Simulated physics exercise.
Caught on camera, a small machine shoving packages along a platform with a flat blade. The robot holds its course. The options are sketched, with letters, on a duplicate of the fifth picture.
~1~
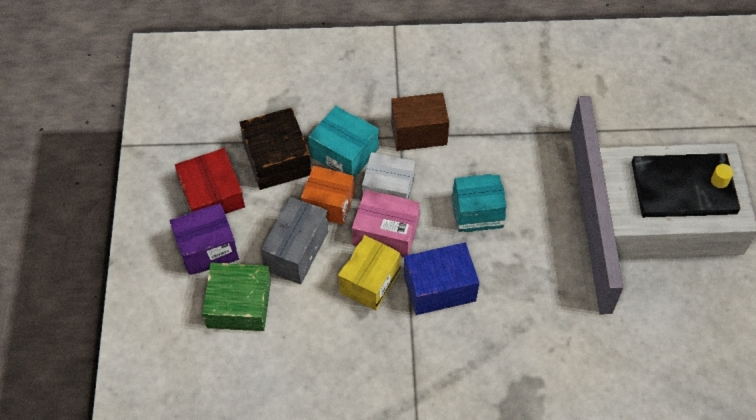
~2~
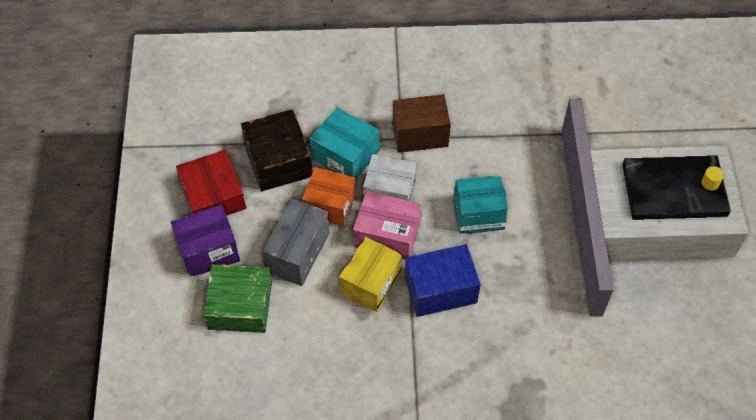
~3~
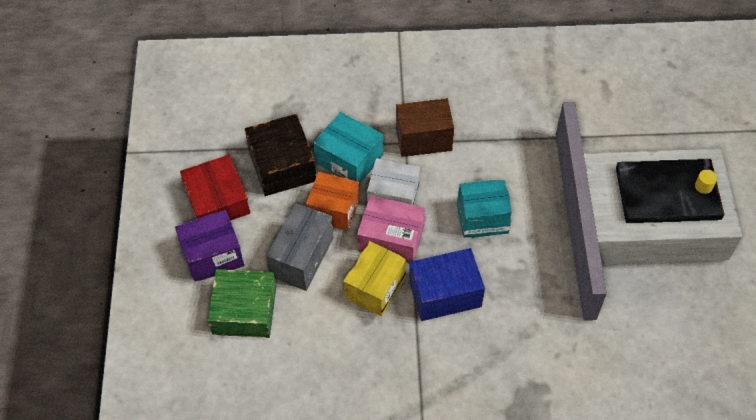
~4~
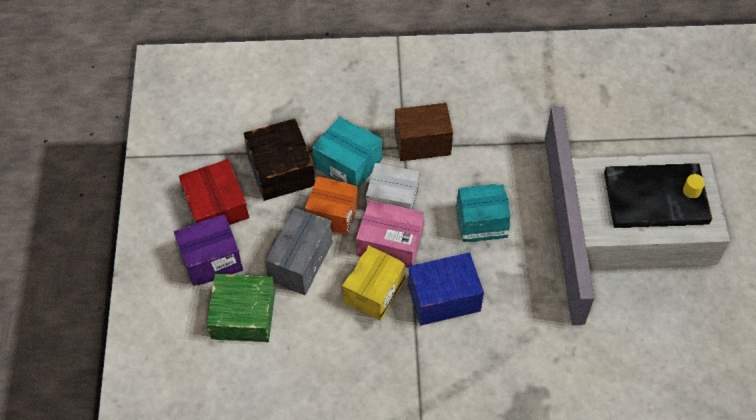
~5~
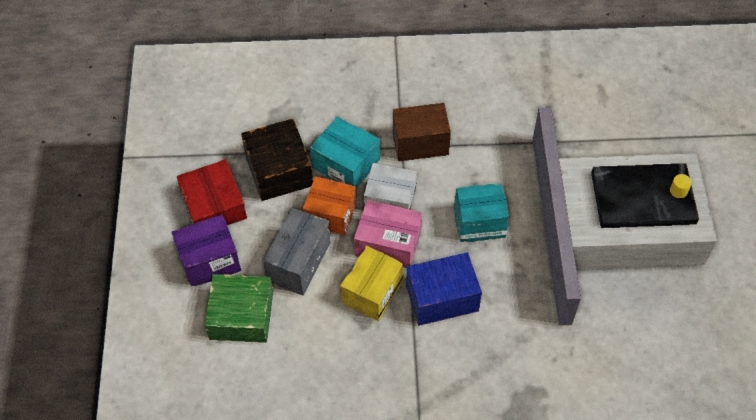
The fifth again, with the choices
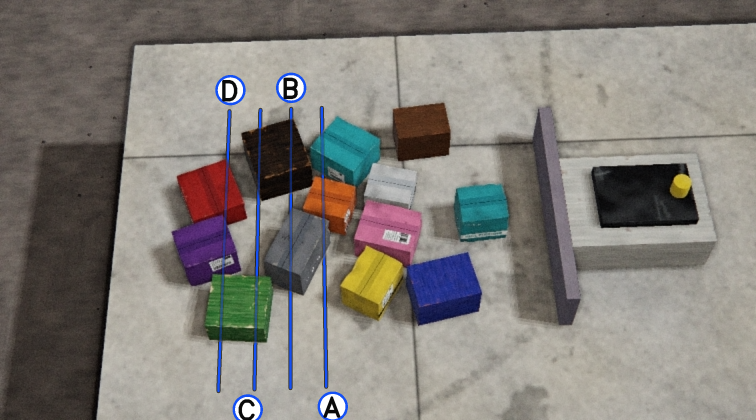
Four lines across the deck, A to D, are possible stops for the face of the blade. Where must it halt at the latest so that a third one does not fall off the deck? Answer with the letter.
Up to line C.
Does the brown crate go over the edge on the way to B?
By then, no.
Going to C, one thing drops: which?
The purple parcel goes over.
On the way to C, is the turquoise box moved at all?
By then, yes.
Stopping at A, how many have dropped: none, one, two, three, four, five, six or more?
The count is none.
On the copy, A at (324, 236); B at (291, 238); C at (258, 239); D at (224, 240).
On C. First, robot (529, 199); brown crate (408, 131); blue crate (416, 289).
Then, robot (421, 203); purple parcel (163, 249); green crate (201, 319).
Finally, robot (337, 206); purple parcel over the edge; green crate (121, 337); one fallen.
By contrast, A is within the limit but short; B is within the limit but short; D drops three.
